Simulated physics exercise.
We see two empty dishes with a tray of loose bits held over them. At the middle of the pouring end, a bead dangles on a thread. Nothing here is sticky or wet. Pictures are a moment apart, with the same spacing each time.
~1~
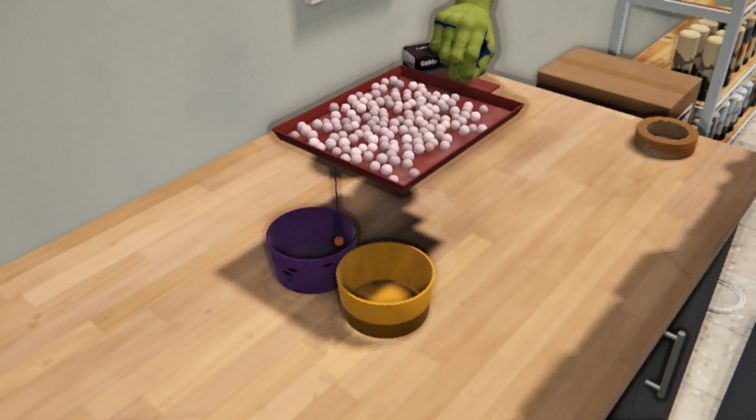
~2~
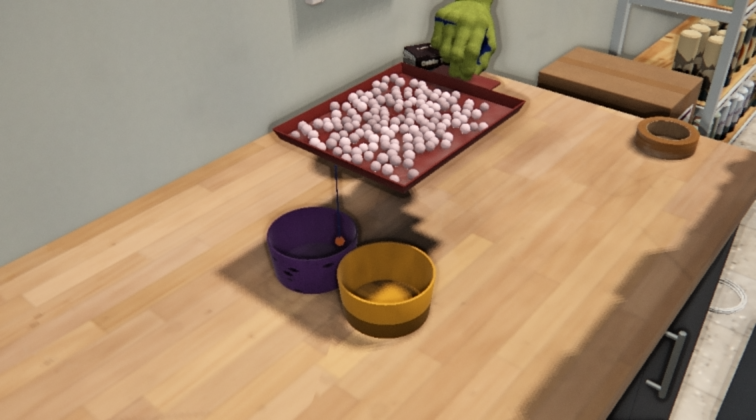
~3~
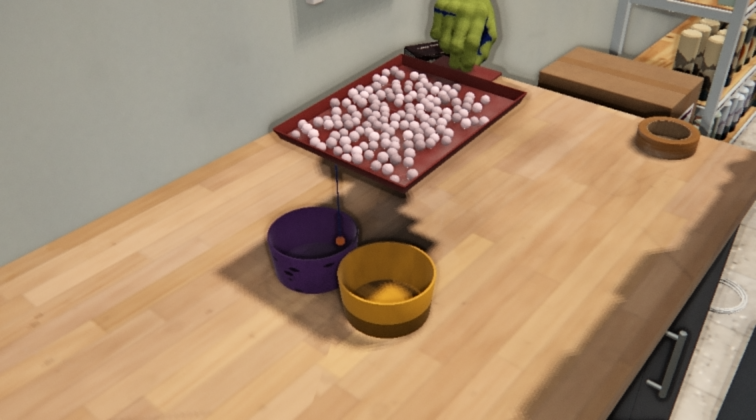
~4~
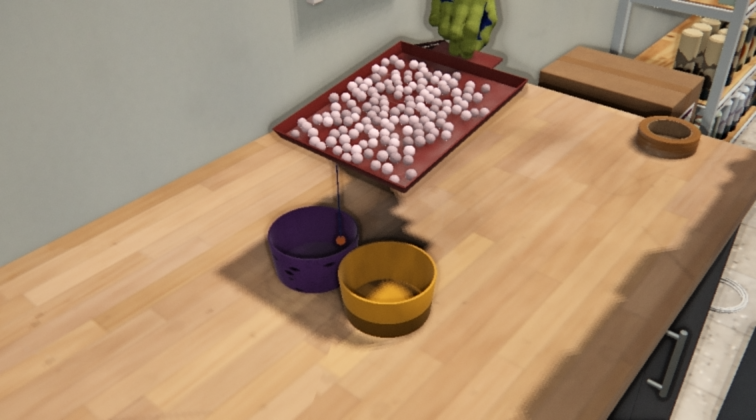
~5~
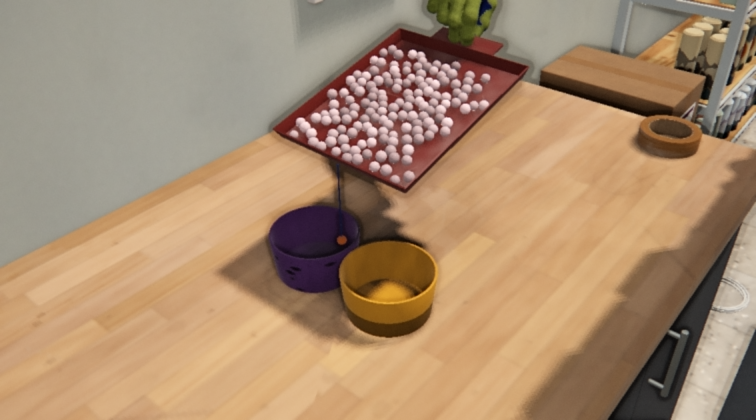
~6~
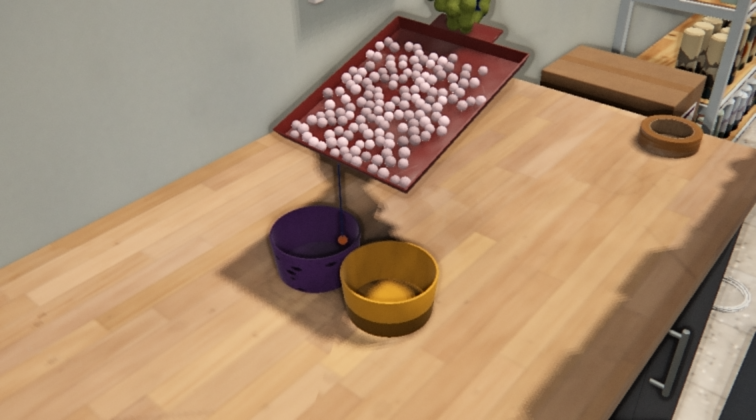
A green hand grips the far end of a red tray of small, pale pink balls above a light wooden counter, seen from above at an angle. Below the tray's near end sit a purple dish at left and a yellow one at right, with a small orange bead hanging on a dark thread. The hand steadily raises the far end, steepening the tray, while the dishes stay put.
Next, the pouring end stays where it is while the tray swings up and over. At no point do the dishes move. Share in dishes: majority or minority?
Basically it's a mostly lost load, that one.
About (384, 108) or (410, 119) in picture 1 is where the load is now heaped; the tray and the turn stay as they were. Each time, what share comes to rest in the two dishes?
Close to 20 in a hundred, then close to 20 in a hundred.
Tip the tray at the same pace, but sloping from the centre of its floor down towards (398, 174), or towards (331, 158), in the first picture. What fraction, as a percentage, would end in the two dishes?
The share is 60 per cent in the first and 20 per cent in the second.
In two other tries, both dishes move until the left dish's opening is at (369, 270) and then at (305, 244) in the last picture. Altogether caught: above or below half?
At the first place less than half, at the second above a half.
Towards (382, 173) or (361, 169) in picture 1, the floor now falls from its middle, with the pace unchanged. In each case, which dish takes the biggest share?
The first try favours the dish to the right; the second favours the dish to the right.
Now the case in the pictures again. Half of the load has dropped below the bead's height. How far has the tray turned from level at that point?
70° or so.
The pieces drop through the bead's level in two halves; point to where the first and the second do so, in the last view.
(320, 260) first, (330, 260) later.
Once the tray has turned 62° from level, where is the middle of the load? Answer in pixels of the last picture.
About (331, 181).
Just after the last frame, tray tipped steeply; roughly half on the tray; just a few in the right dish; roughly a quarter outside both; roughly a quarter in the air.
A moment on, tray tipped past a quarter turn; about a tenth in the right dish; just a few in the left dish; the larger part outside both; about a tenth in the air.
Further on, tray tipped past a quarter turn; about a tenth in the right dish; about a tenth in the left dish; the larger part outside both.
When it is over, tray tipped past a quarter turn; about a tenth in the right dish; about a tenth in the left dish; the larger part outside both.
